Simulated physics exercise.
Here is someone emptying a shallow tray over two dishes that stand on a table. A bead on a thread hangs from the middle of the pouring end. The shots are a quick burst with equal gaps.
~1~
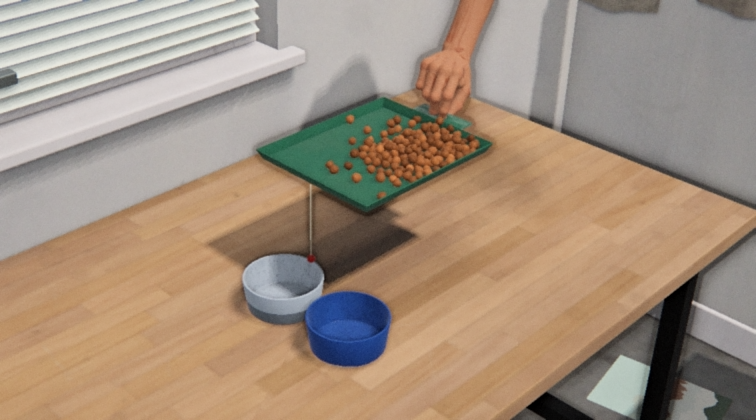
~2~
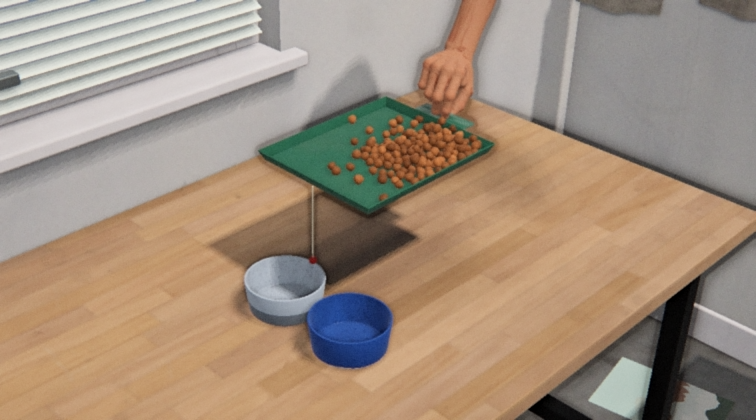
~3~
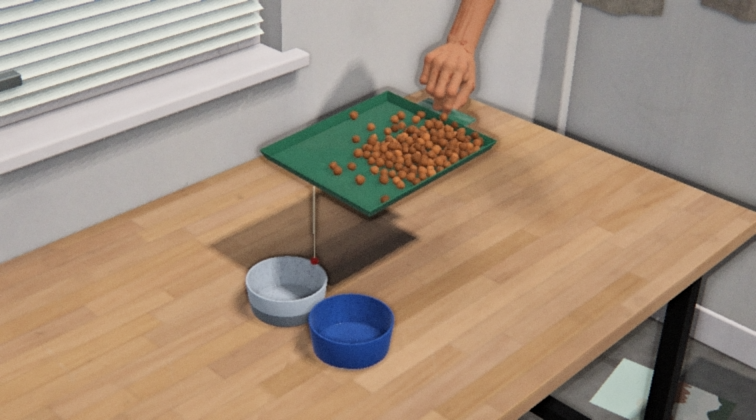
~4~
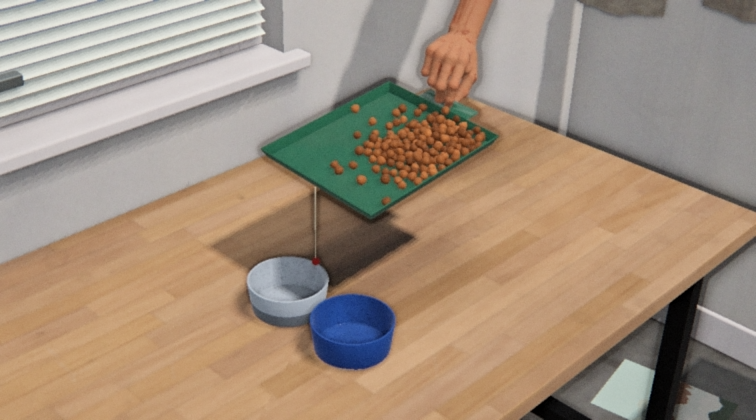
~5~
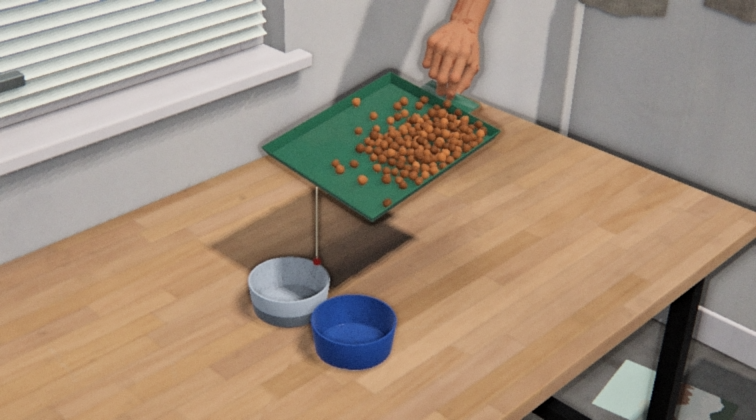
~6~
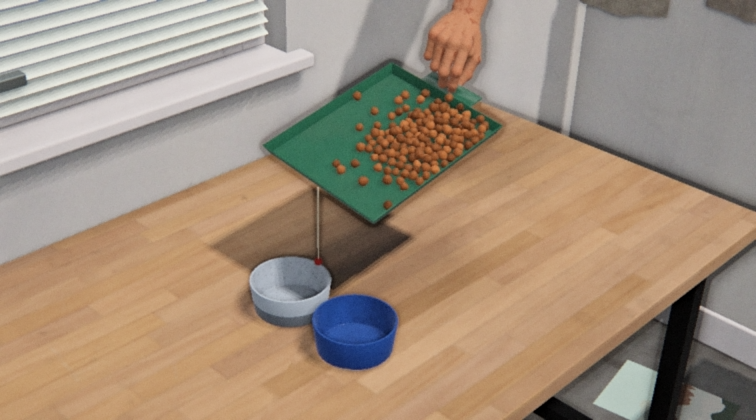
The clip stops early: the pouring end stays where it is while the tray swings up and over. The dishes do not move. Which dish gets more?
More goes to the right dish.
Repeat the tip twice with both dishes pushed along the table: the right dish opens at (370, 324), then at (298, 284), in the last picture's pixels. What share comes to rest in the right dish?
First some 70, then 10 per cent.
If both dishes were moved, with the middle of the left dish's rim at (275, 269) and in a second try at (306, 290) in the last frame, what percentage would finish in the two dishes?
The first gives 70 %, the second 70 %.
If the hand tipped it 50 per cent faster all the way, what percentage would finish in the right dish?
About 80 per cent.
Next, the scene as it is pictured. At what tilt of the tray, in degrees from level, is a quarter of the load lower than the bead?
At about 60°.
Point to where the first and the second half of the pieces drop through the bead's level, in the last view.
At about (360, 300), then at (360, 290).
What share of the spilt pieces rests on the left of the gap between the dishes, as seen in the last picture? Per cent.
It comes to 40 per cent or so.
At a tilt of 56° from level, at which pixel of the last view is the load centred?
Roughly at (370, 223).
Shortly afterwards, tray tipped steeply; near half on the tray; near a quarter in the right dish; only a few in the left dish; only a few outside both; near a quarter in the air.
Next, tray tipped right over; the bulk in the right dish; a little in the left dish; near a quarter outside both; only a few in the air.
Some moments later, tray tipped past a quarter turn; the bulk in the right dish; a little in the left dish; near a quarter outside both.
In the end, tray tipped past a quarter turn; the bulk in the right dish; a little in the left dish; near a quarter outside both.
